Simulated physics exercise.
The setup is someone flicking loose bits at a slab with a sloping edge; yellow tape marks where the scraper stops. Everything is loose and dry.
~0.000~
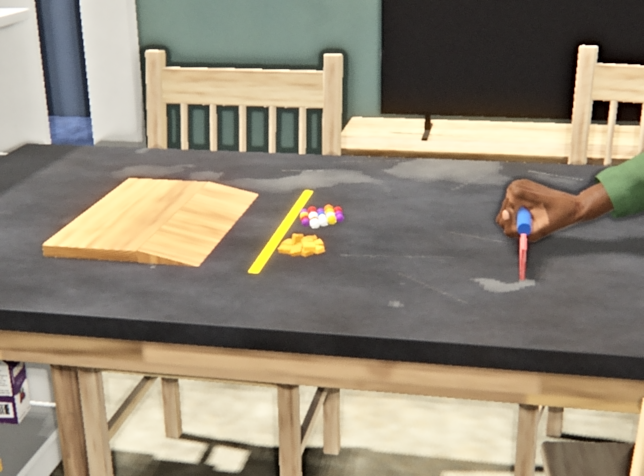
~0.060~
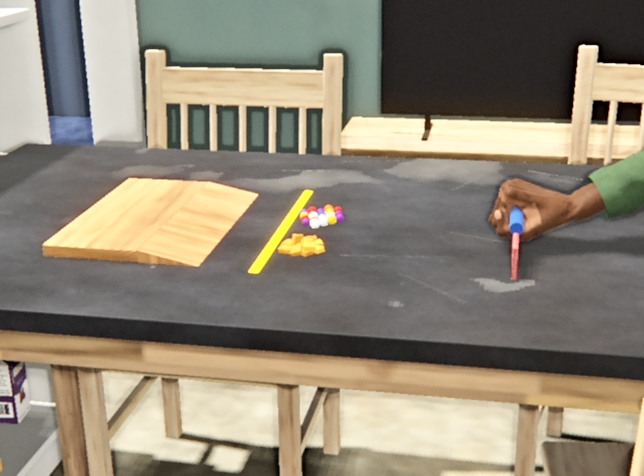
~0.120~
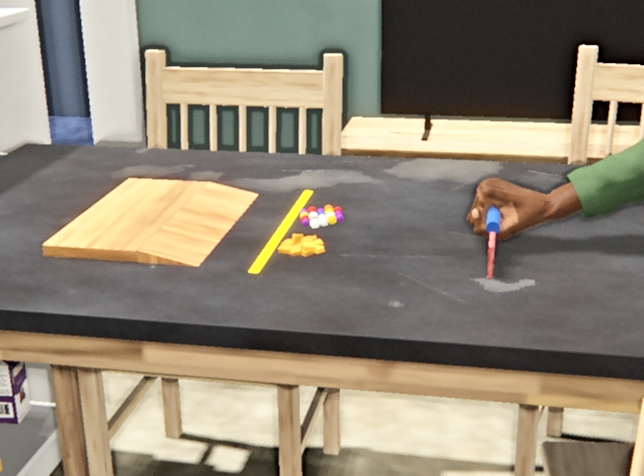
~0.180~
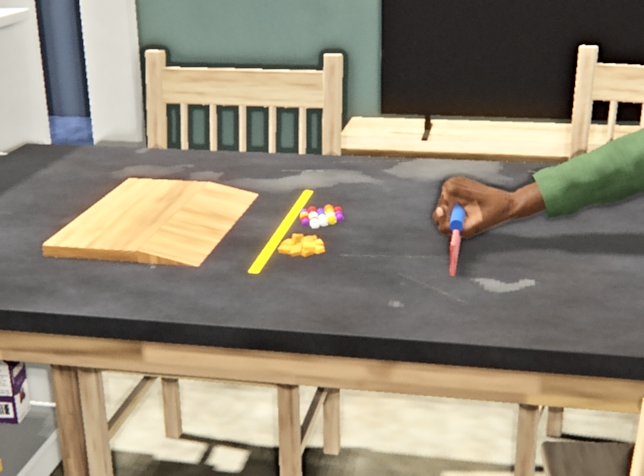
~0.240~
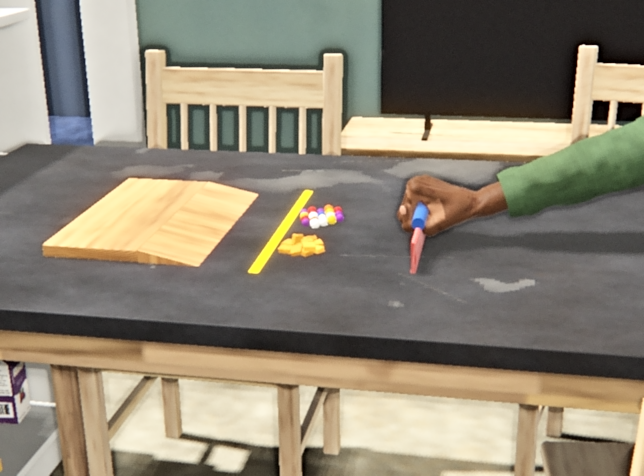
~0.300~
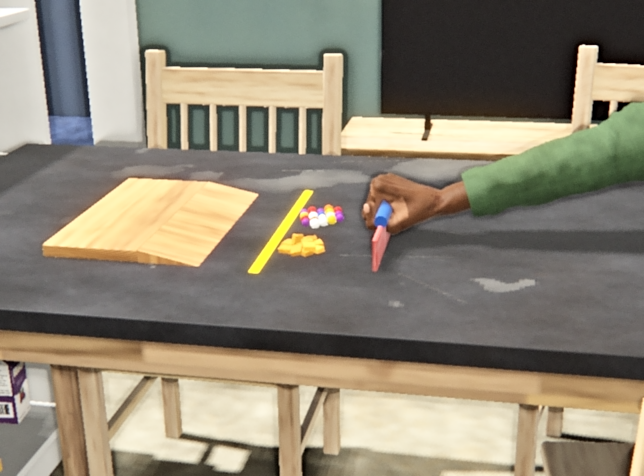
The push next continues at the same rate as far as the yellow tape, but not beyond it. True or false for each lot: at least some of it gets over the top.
The near lot: False; the far lot: True.
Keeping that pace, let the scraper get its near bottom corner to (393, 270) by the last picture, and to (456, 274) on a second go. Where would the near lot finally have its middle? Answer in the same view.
Try 1: Near (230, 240). Try 2: Near (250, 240).
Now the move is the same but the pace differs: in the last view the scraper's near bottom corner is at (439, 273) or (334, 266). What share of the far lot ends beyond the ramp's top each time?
Roughly 0 per cent the first time and 100 per cent the second.
After 0.41 s, scraper still moving, near (323, 204); near lot the whole lot short of the ramp; far lot the whole lot short of the ramp.
After 0.54 s, scraper stopped at the yellow tape; near lot the whole lot short of the ramp; far lot near a quarter on the ramp, the bulk short of the ramp.
After 0.82 s, scraper stopped at the yellow tape; near lot near a quarter on the ramp, the bulk short of the ramp; far lot all but a few past the top, a little on the ramp.
In the end (1.7 s), scraper stopped at the yellow tape; near lot none at all past the top, near a quarter on the ramp, the bulk short of the ramp; far lot all but a few past the top, a little short of the ramp.
